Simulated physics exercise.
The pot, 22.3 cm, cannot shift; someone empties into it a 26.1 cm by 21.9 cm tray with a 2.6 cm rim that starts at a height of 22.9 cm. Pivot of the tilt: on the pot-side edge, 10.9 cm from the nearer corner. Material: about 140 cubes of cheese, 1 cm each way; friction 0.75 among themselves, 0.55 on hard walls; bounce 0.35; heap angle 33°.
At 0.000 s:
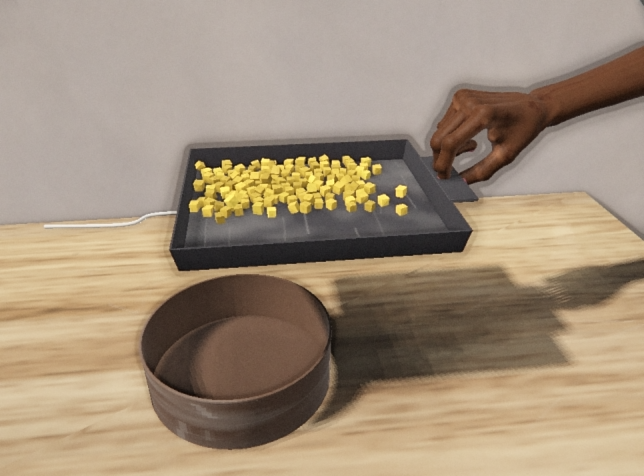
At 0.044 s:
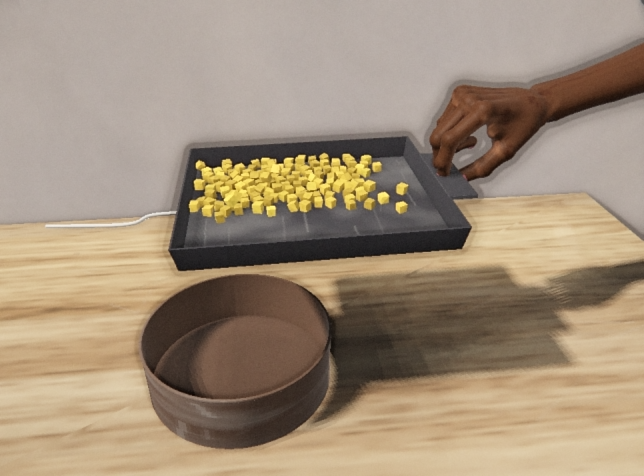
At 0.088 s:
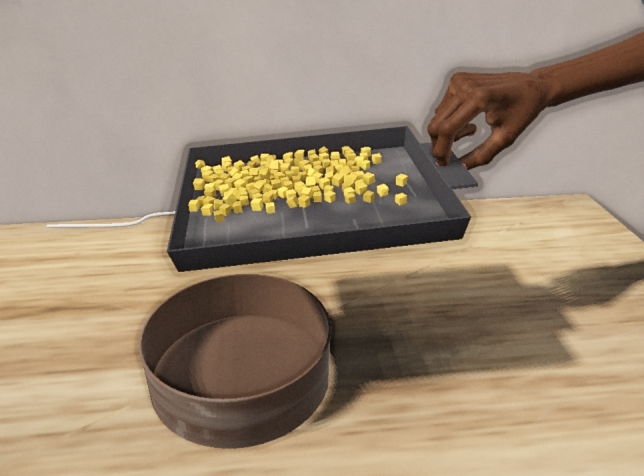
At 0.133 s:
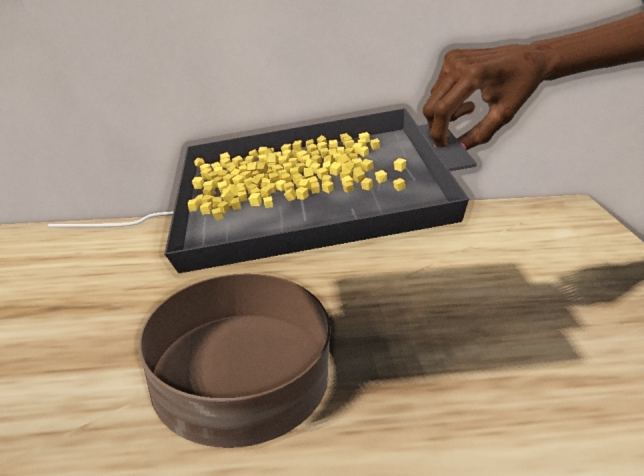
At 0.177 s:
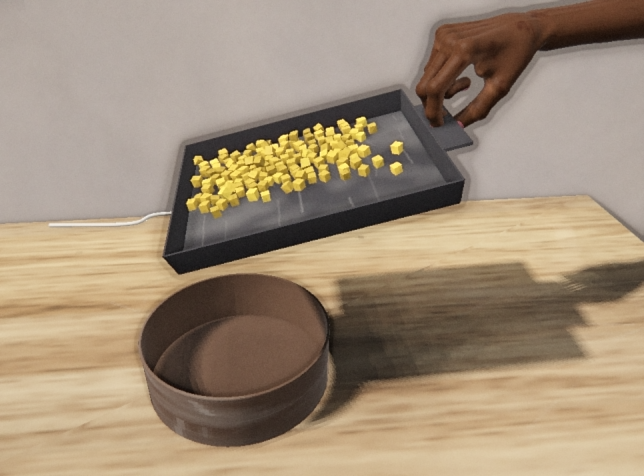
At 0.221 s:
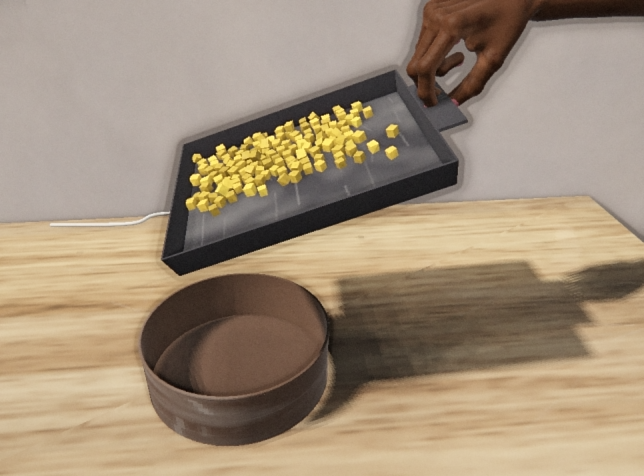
In this clip, a hand holds the right end of a dark tray of yellow cheese cubes behind a round brown pot on a wooden table, then raises that end, tilting the tray down toward the left.
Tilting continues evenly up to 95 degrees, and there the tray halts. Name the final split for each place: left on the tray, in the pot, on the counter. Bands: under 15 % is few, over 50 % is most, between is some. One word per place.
Left on the tray: Few, pot: Some, counter: Most.
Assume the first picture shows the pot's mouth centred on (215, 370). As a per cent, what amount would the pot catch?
About 60 per cent.
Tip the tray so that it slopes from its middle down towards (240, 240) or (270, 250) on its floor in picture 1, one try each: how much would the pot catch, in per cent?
Near 55 and 70 percent, in that order.
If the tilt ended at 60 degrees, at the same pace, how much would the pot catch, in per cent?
Share in the pot: Around 5 %.
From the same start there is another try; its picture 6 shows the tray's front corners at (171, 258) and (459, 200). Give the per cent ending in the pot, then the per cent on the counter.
Split: Pot = 60, counter = 40.
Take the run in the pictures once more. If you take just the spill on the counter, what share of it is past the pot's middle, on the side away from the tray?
That works out to about 100 percent.
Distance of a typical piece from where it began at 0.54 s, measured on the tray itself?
By then it sits near 5 cm from where it began.
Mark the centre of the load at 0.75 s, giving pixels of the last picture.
Near (169, 214).
After 0.54 s, tilt 57 degrees; the tray holds 100 %, the pot 0 %.
Then, at 0.75 s, tilt 82 degrees; the tray holds 75 %, the pot 0 %.
After 1.07 s, tilt 95 degrees; the tray holds 20 %, the pot 10 %.
By 2.4 s all is still; tray 5 %, pot 25 %, counter 70 %.
